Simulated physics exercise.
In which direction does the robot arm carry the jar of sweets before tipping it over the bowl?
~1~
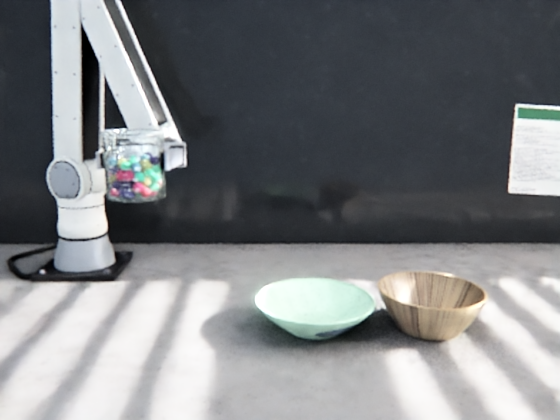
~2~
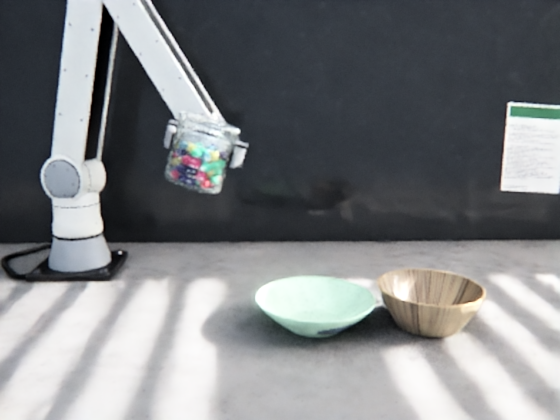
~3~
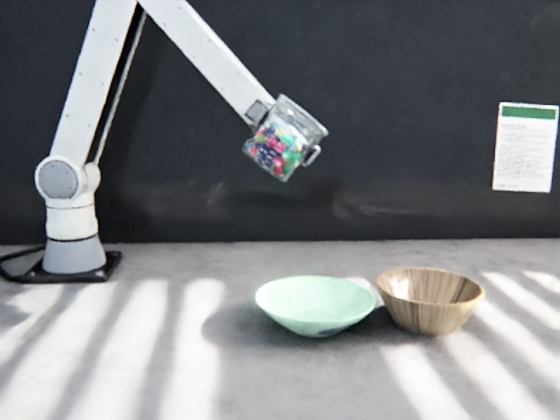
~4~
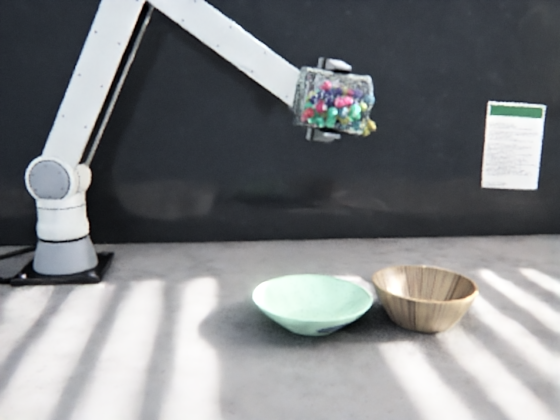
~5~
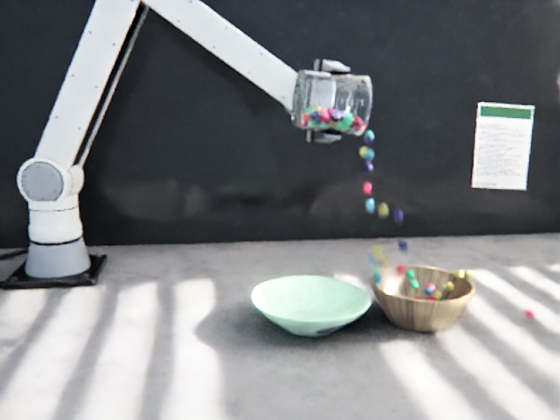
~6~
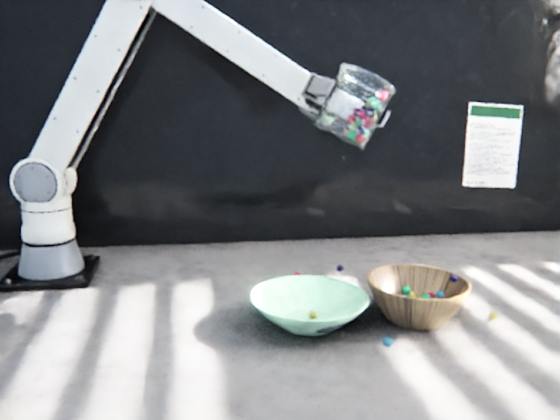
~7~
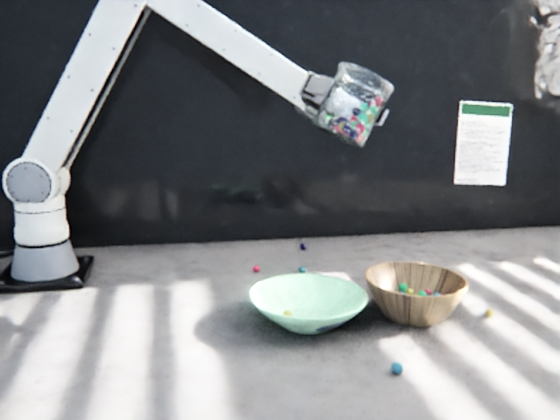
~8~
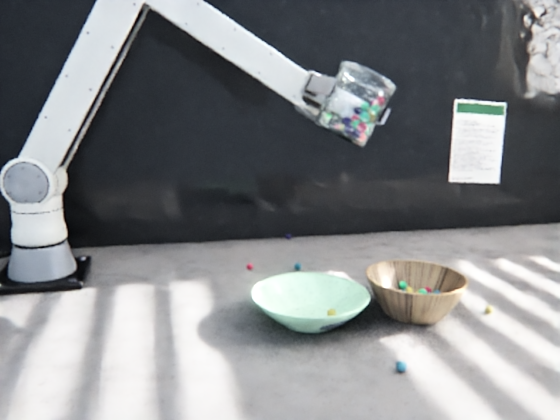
The arm carries the jar to the right, away from its base and towards the wooden bowl.
